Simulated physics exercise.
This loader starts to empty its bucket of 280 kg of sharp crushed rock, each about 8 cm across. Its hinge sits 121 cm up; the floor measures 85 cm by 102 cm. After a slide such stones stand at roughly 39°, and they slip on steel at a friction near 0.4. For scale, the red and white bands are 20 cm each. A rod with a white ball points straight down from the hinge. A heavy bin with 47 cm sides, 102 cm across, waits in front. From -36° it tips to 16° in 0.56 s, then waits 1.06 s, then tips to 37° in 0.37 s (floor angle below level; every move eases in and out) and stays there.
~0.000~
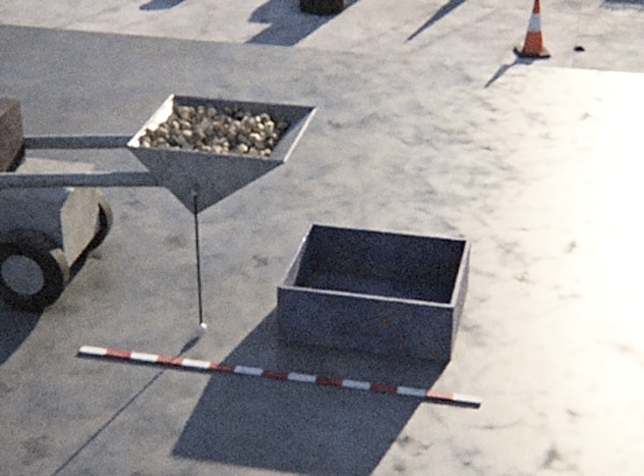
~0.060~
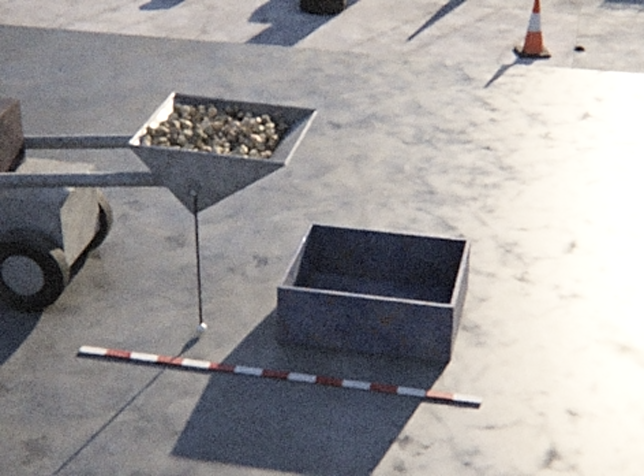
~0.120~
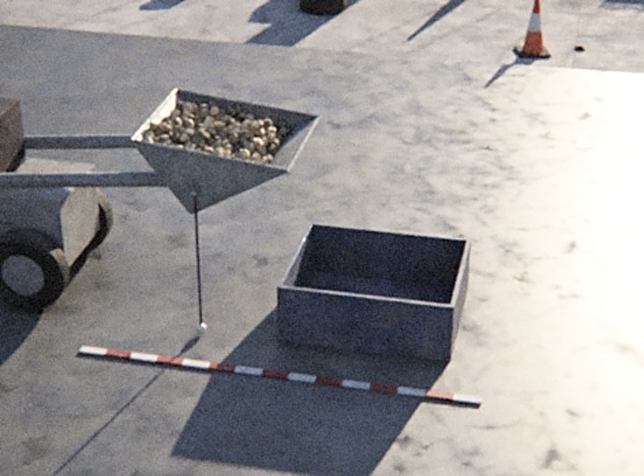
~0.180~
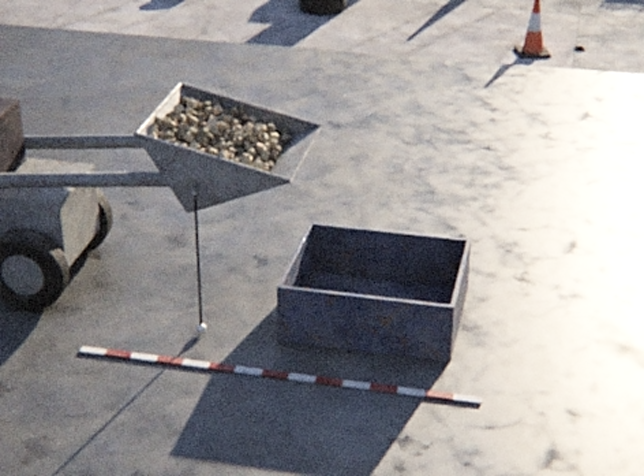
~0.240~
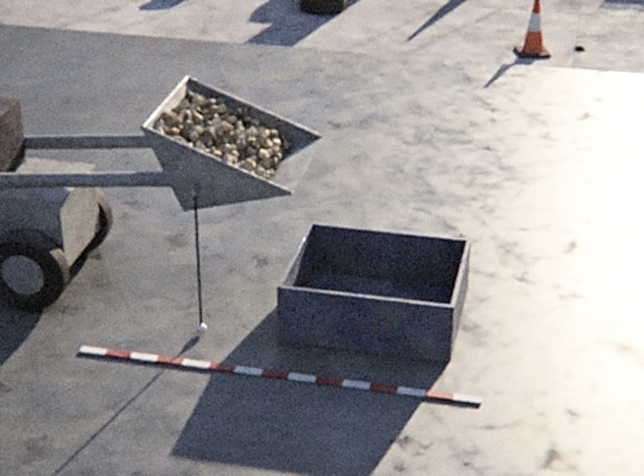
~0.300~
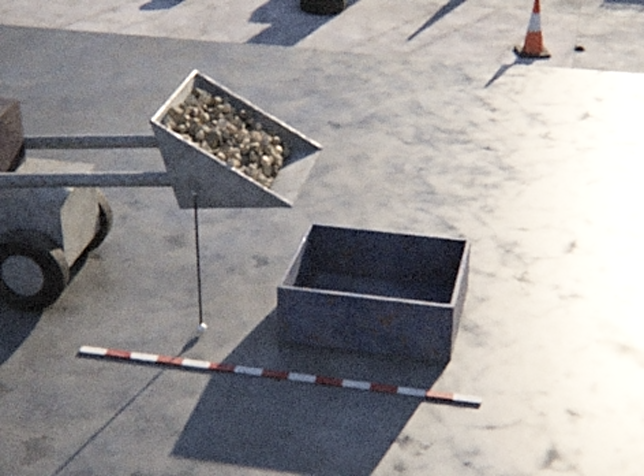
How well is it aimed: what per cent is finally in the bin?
Roughly 80 per cent ends in the bin.
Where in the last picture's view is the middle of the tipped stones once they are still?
Their middle is at about (331, 296).
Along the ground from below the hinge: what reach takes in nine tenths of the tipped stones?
About 130 cm.
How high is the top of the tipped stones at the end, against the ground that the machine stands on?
About 42 cm above it.
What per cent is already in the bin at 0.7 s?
Some 0 per cent.
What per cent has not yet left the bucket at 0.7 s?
It holds some 100 per cent.
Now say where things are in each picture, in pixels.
In the first picture, lip at (284, 162), floor tilted -36°, highest stones at (229, 122).
In the second picture, the bucket is at -34°, its lip at (285, 164); the top of the load is at (207, 122); the stones move at 0.2 m/s on average.
In the third picture, the bucket is at -30°, its lip at (288, 171); the top of the load is at (198, 117); the stones move at 0.3 m/s on average.
In the fourth picture, lip at (290, 182), floor tilted -23°, highest stones at (191, 111); the stones move at 0.5 m/s on average.
In the fifth picture, lip at (292, 194), floor tilted -15°, highest stones at (193, 104); the stones move at 0.5 m/s on average.
In the sixth picture, the bucket is at -7°, its lip at (291, 206); the top of the load is at (197, 102); the stones move at 0.5 m/s on average.
After 0.4 s the floor is at 8°; 100 % in the bucket; the foremost stones are at (274, 173).
After 0.7 s the floor is at 16°; 100 % in the bucket; the foremost stones are at (287, 198).
After 2.4 s the floor is at 37°; 20 % in the bucket, 21 % short of the bin, 56 % in the bin, 4 % beside or beyond the bin; the foremost stones are at (430, 298).
After 5.1 s the floor is at 37°; 0 % in the bucket, 12 % short of the bin, 82 % in the bin, 6 % beside or beyond the bin; the foremost stones are at (435, 301).
